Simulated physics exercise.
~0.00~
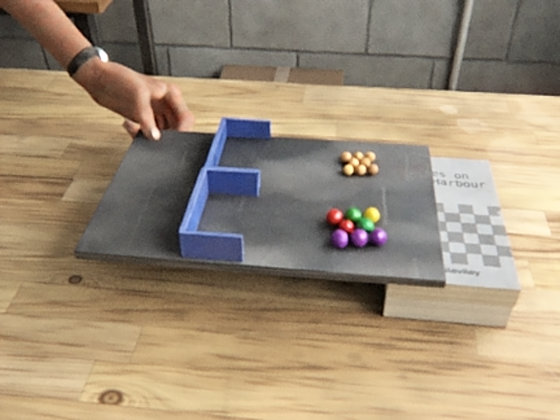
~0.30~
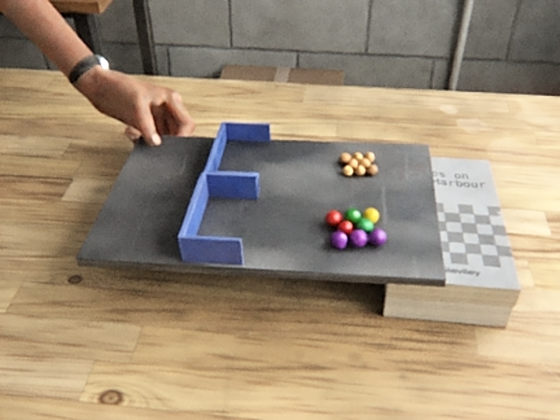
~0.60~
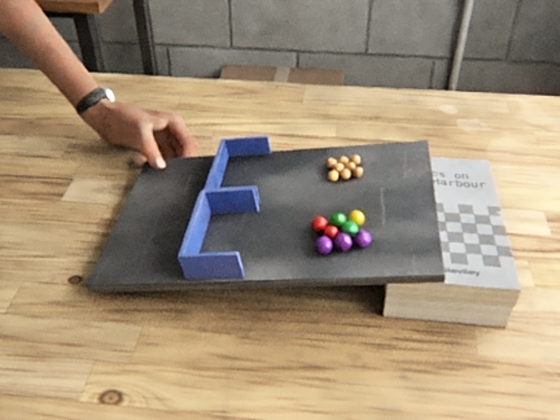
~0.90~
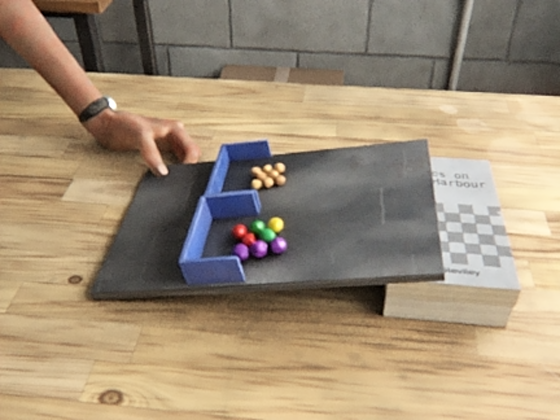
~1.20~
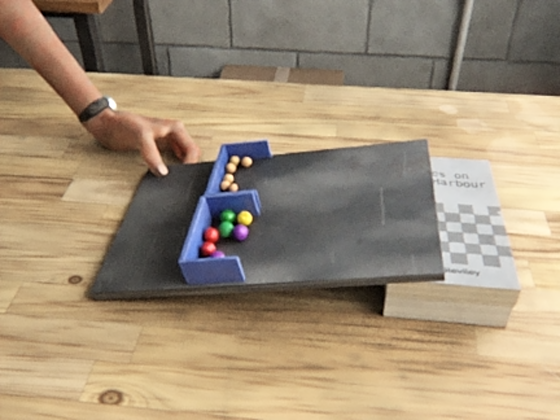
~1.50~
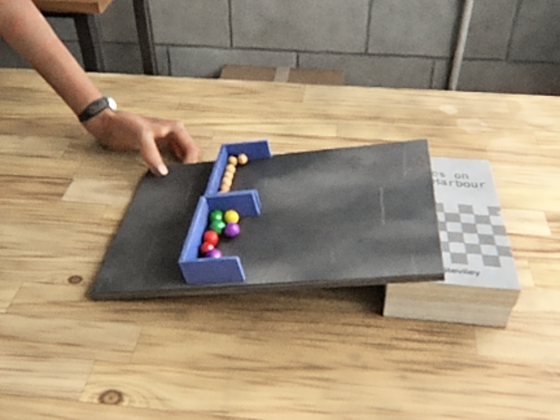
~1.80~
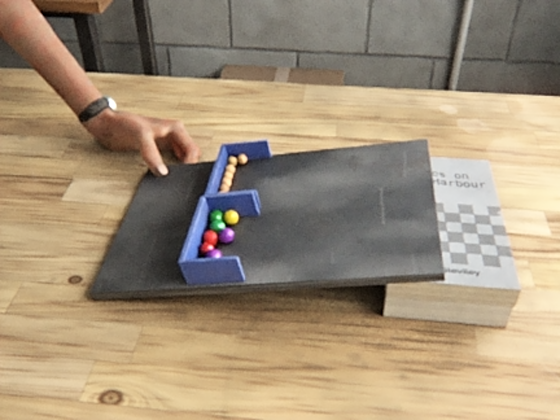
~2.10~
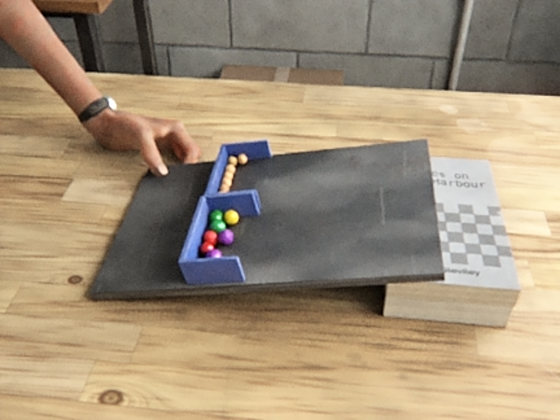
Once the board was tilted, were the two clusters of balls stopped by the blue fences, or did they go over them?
Both clusters were stopped by the blue fences. The multicoloured balls ended up resting behind the front fence and the orange ones behind the back fence.
